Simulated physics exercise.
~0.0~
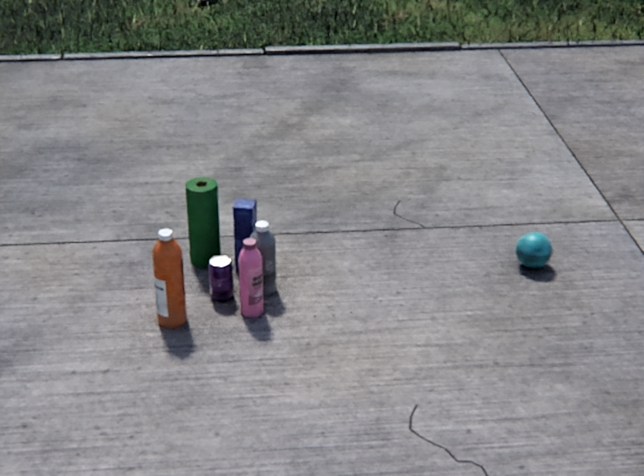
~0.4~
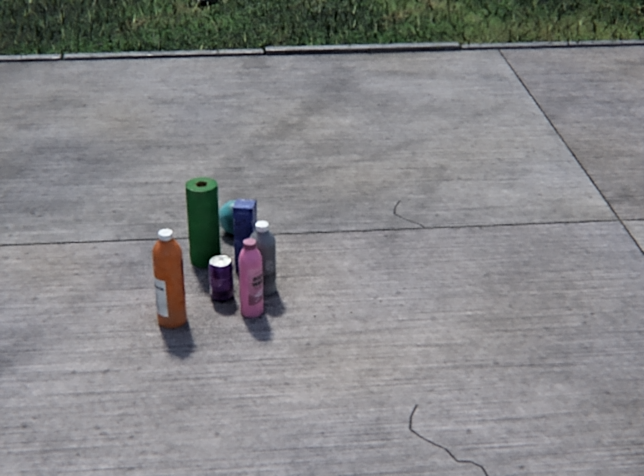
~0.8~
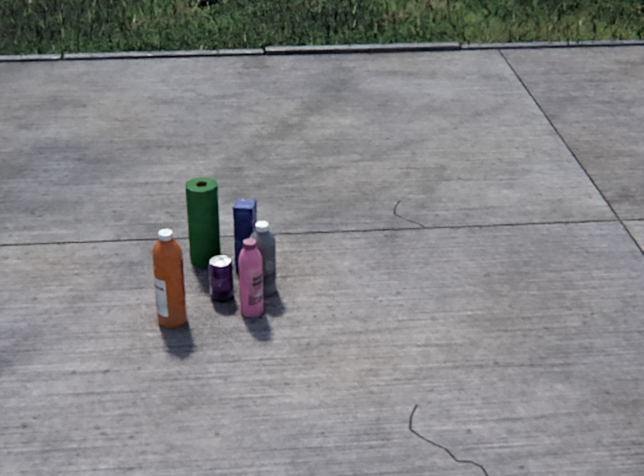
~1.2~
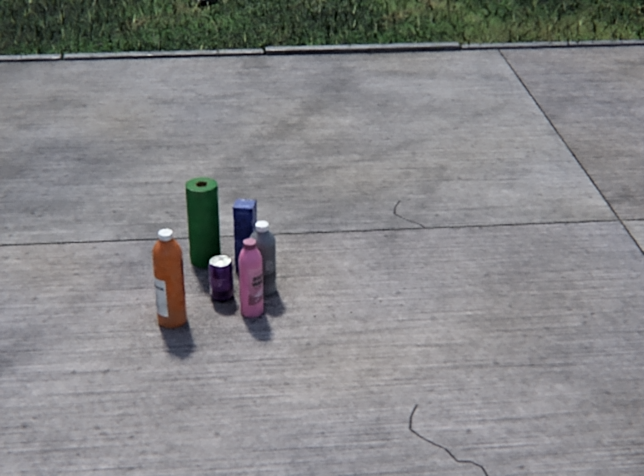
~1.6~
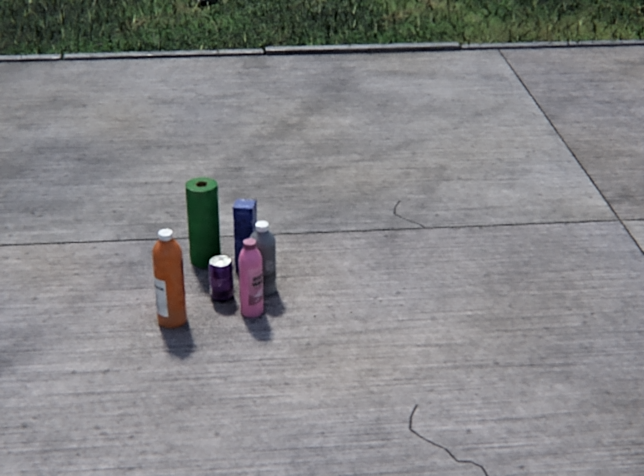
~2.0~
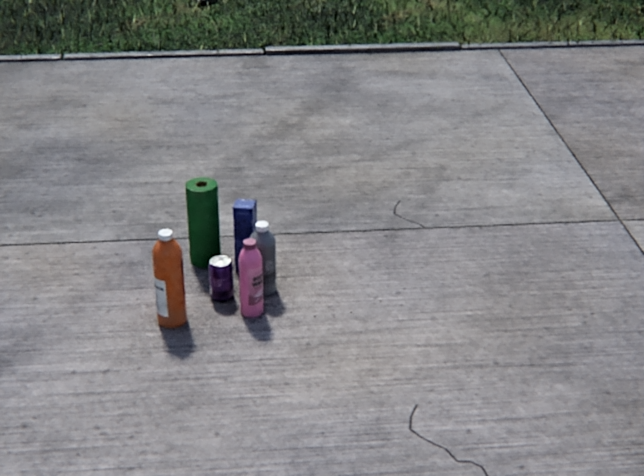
Turquoise ball rolling left across a concrete floor, passing behind a cluster of bottles and containers and vanishing, leaving all standing.
